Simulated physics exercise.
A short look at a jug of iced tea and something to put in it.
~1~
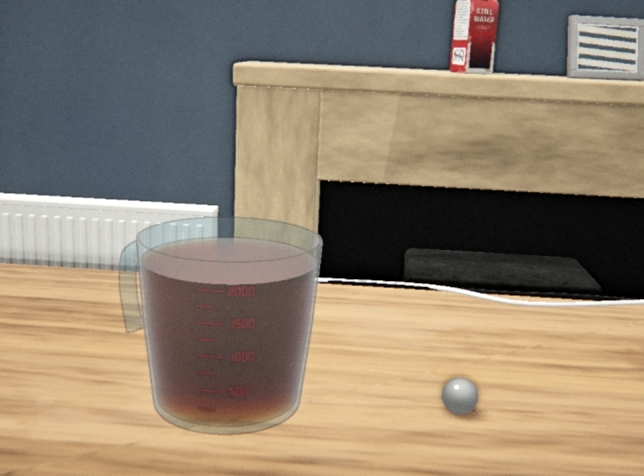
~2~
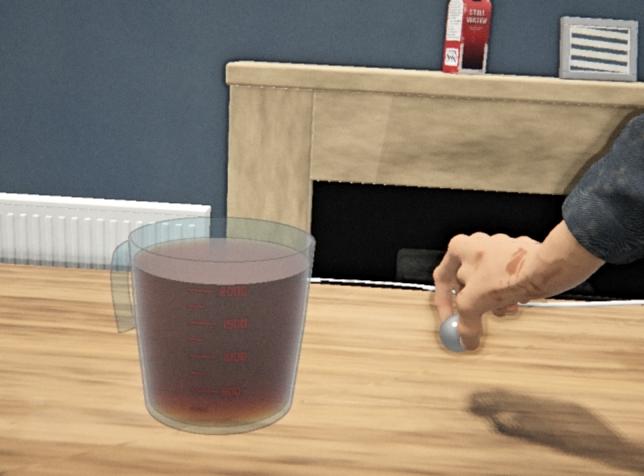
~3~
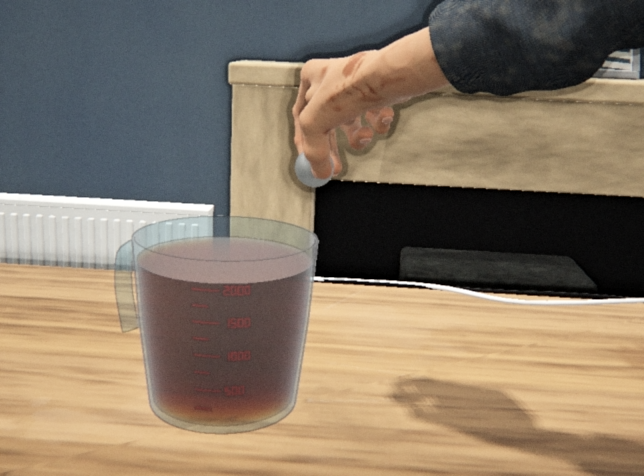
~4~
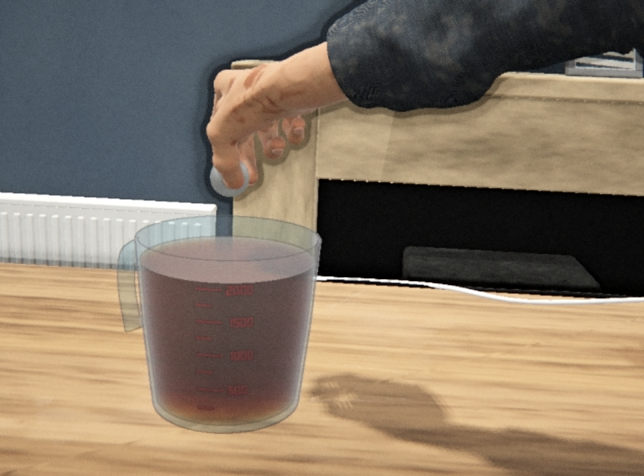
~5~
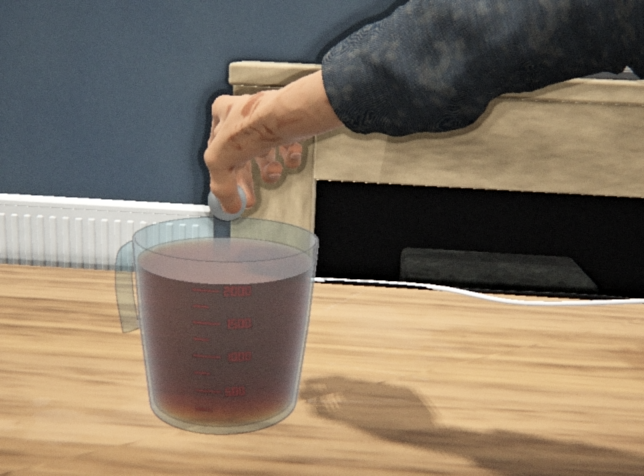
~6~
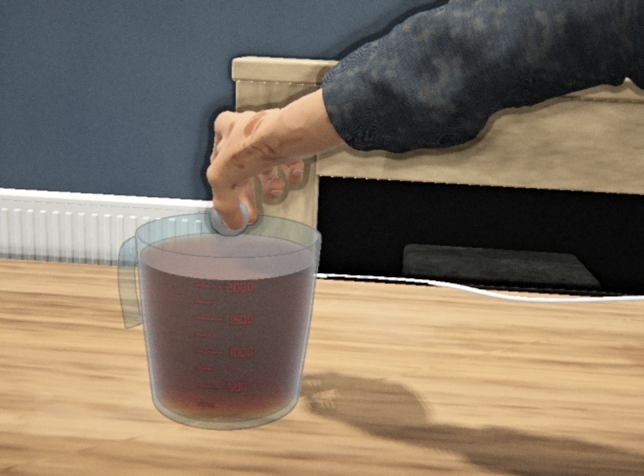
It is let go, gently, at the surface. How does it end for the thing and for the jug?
Once released it goes down; meanwhile the jug keeps every drop.
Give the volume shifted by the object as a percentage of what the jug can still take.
That works out to about 10 in a hundred.
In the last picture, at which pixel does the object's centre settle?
(227, 372), give or take.
Next, the steel ball enters the iced tea; the jug is nearly full.
After that, the steel ball goes on down; the jug is nearly full.
Finally, the steel ball has sunk; the jug is nearly full; the top is dry.
